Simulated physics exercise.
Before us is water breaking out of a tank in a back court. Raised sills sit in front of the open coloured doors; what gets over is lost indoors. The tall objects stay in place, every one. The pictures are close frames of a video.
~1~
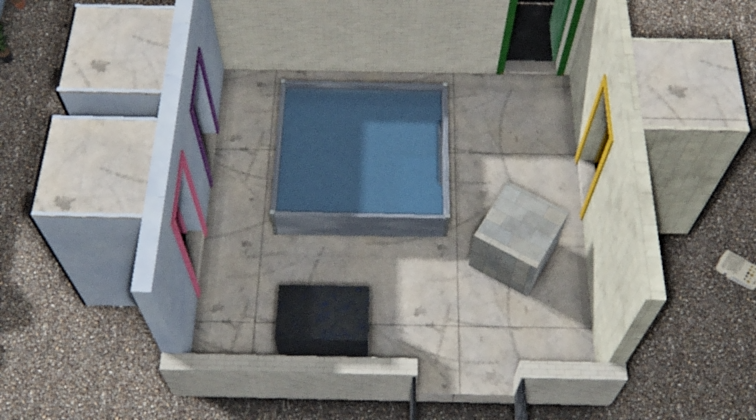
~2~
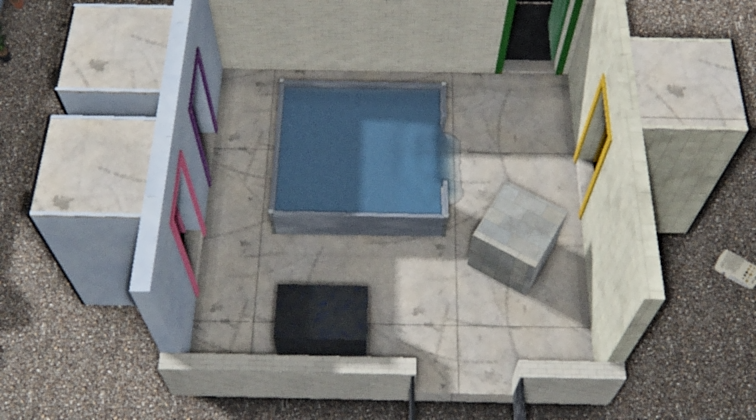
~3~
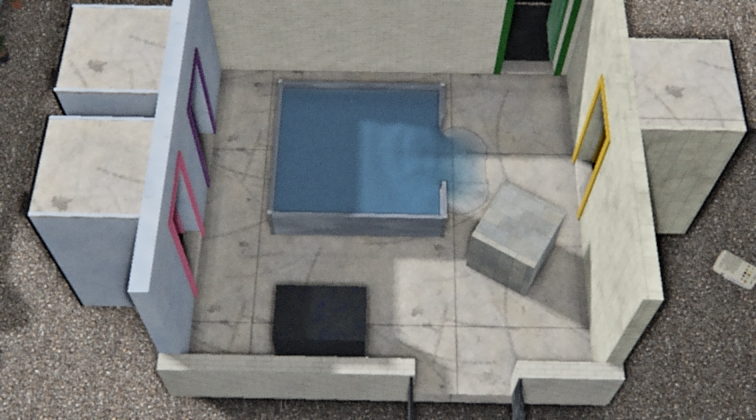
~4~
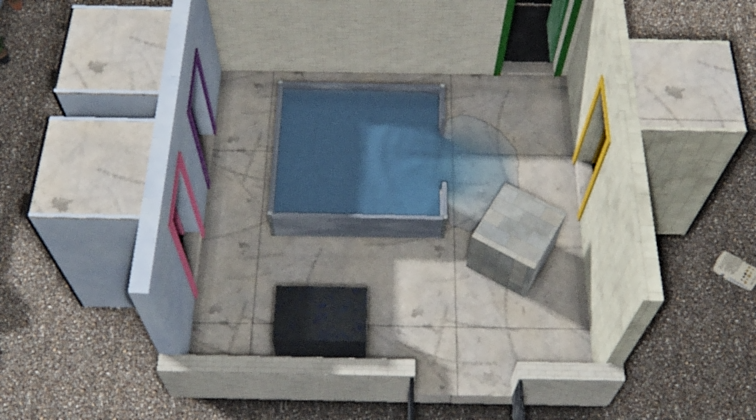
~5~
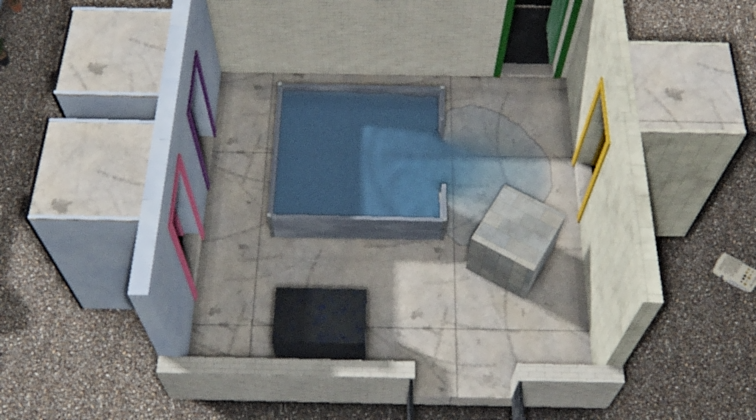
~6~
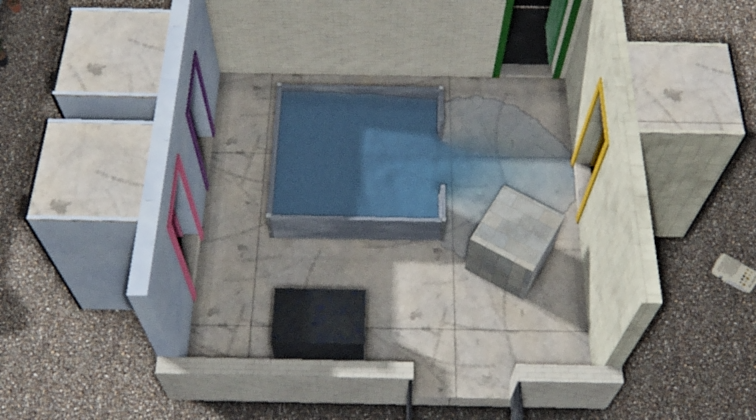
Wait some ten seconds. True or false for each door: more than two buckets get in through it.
The pink door: False; the yellow door: True; the green door: True; the purple door: False.
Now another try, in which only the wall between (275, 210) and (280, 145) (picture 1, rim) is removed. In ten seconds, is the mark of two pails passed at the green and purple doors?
Green door: Falls short; purple door: Exceeds the limit.
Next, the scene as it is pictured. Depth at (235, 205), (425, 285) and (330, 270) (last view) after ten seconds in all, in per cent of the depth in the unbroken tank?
Roughly 6 per cent, 4 per cent and 6 per cent.
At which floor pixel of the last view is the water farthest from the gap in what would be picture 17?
I'd put it around (588, 383).
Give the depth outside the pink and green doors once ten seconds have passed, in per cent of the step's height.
I'd say around 40 and 230 in a hundred.
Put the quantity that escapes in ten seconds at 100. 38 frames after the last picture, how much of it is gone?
It works out at roughly 65 per cent.
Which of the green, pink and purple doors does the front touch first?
It's the one in green.
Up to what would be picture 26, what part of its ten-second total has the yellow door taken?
Close to 80 %.
A moment on, water covers 25 % of the floor; the pink door not reached, the yellow door over two buckets in, the green door wet at the sill, nothing in, the purple door not reached.
Next, water covers 35 % of the floor; the pink door not reached, the yellow door over two buckets in, the green door under two buckets in, the purple door not reached.
Then, water covers 45 % of the floor; the pink door not reached, the yellow door far over two buckets in, the green door far over two buckets in, the purple door not reached.
Later, water covers 70 % of the floor; the pink door not reached, the yellow door far over two buckets in, the green door far over two buckets in, the purple door not reached.
In the end, water covers 95 % of the floor; the pink door wet at the sill, nothing in, the yellow door far over two buckets in, the green door far over two buckets in, the purple door under two buckets in.
